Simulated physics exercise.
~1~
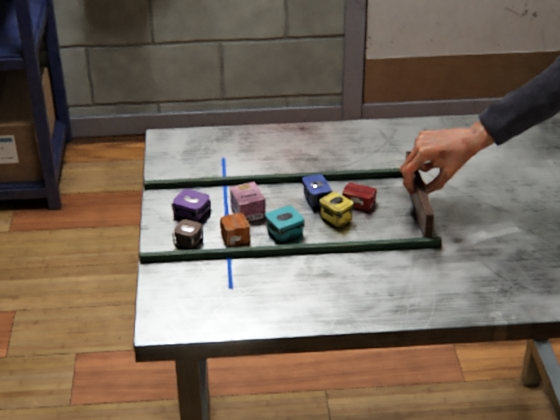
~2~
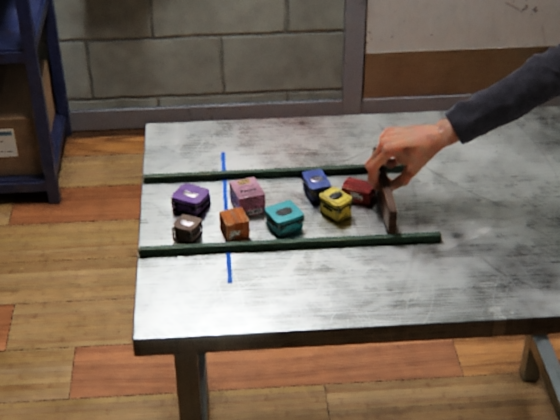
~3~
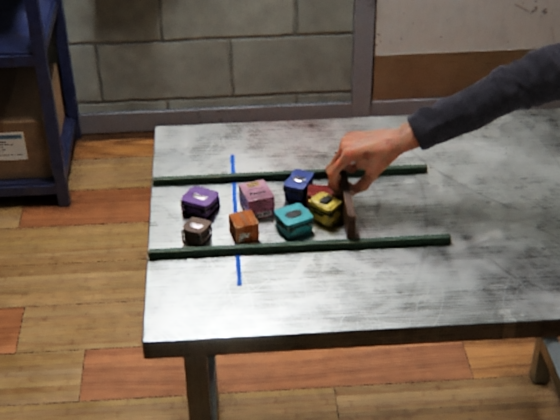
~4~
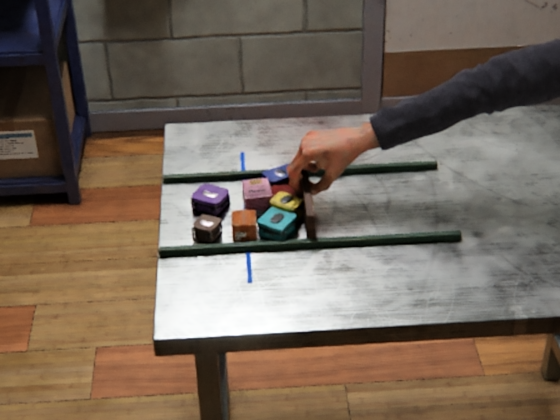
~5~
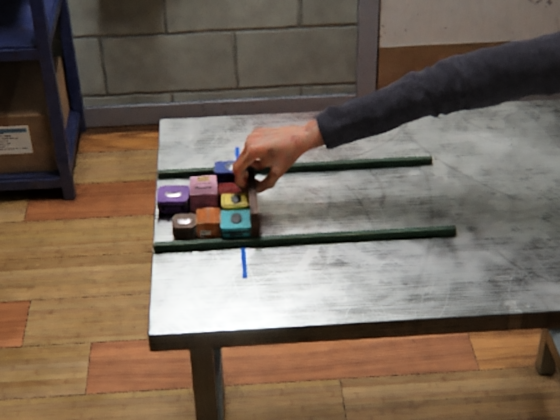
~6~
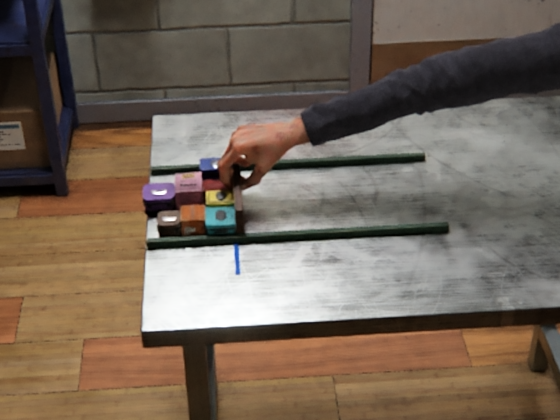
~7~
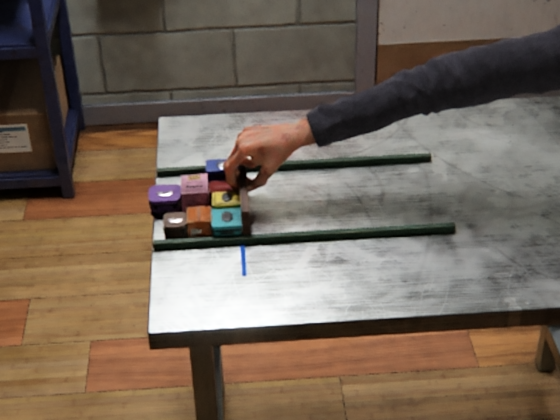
A hand slid an upright board leftward between two dark green rails on a table, gathering the small colorful boxes and pushing them together past a blue tape line, then stopped near the tape with the boxes bunched by the table's left edge, none fallen.
